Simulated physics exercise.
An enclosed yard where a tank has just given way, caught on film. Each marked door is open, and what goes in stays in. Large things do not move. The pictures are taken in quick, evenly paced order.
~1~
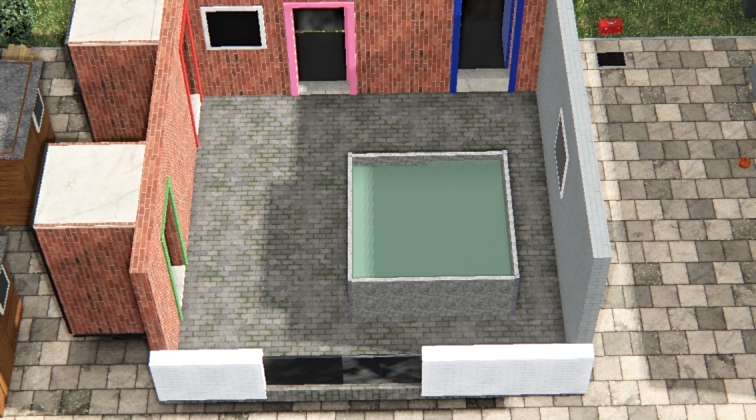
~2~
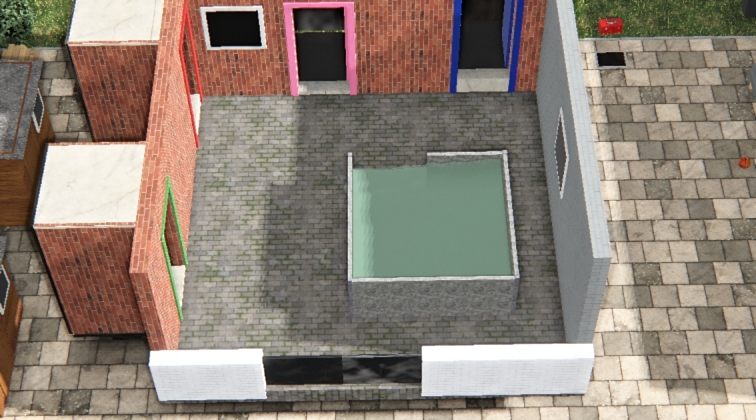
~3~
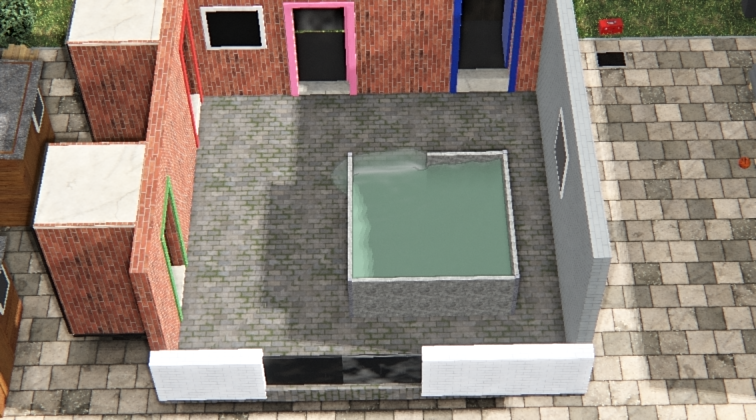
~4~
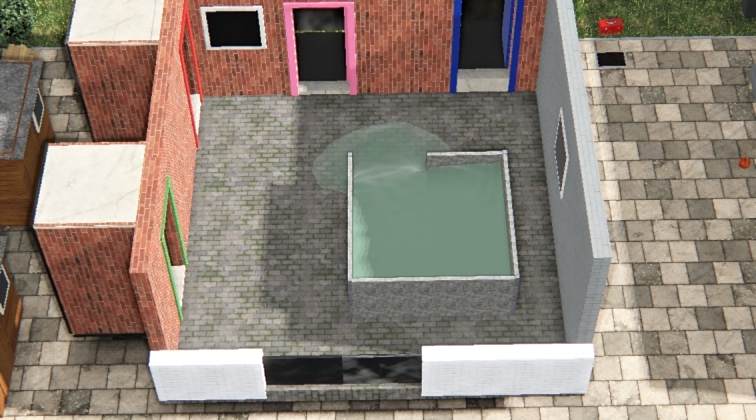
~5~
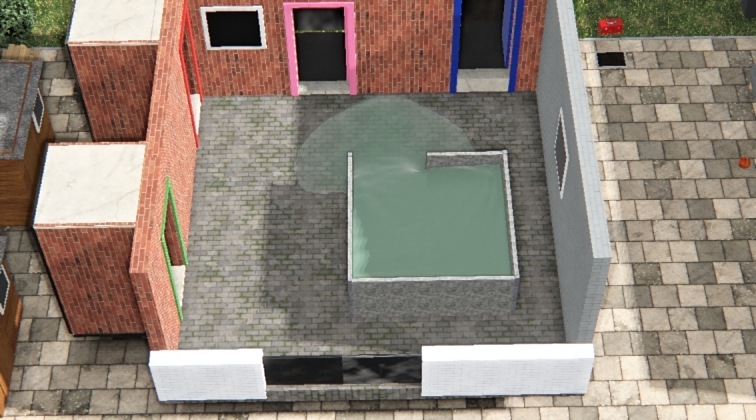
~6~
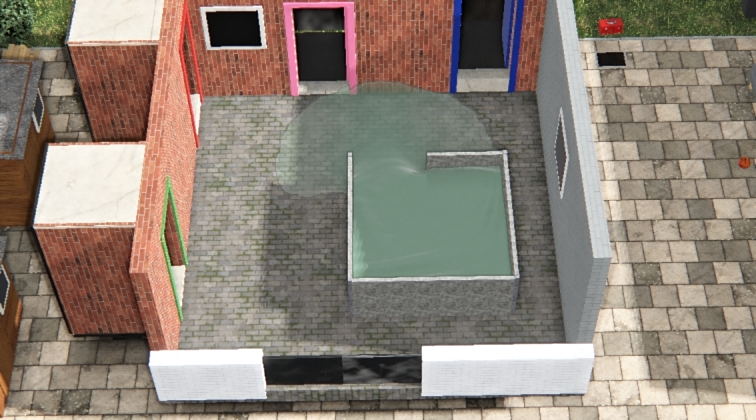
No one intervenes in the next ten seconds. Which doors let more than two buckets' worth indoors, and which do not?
At the end, the green door will let in too much, the blue door will let in an allowed amount, the pink door will let in too much, the red door will let in too much.
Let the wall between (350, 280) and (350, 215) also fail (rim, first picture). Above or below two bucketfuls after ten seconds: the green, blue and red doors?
Green door exceeds the limit, blue door falls short, red door falls short.
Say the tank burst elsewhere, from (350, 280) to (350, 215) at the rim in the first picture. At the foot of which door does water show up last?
The blue one comes last.
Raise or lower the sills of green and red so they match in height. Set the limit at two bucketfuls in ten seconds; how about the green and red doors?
My guess: The green door remains short while the red door crosses the line.
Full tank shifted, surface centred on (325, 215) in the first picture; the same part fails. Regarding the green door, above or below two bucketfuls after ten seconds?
Green: Undershoots.
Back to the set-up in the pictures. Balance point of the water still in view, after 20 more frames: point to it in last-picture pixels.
Centre of mass: Roughly (399, 197).
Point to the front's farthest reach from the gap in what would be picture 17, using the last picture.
I reckon the front has reached (202, 98) by then.
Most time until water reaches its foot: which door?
That would be the door marked green.
A moment on, water covers 30 % of the floor; the green door not reached, the blue door wet at the sill, nothing in, the pink door far over two buckets in, the red door not reached.
Next, water covers 40 % of the floor; the green door not reached, the blue door wet at the sill, nothing in, the pink door far over two buckets in, the red door over two buckets in.
Then, water covers 70 % of the floor; the green door wet at the sill, nothing in, the blue door wet at the sill, nothing in, the pink door far over two buckets in, the red door far over two buckets in.
Later, water covers 100 % of the floor; the green door wet at the sill, nothing in, the blue door wet at the sill, nothing in, the pink door far over two buckets in, the red door far over two buckets in.
In the end, water covers 100 % of the floor; the green door over two buckets in, the blue door wet at the sill, nothing in, the pink door far over two buckets in, the red door far over two buckets in.
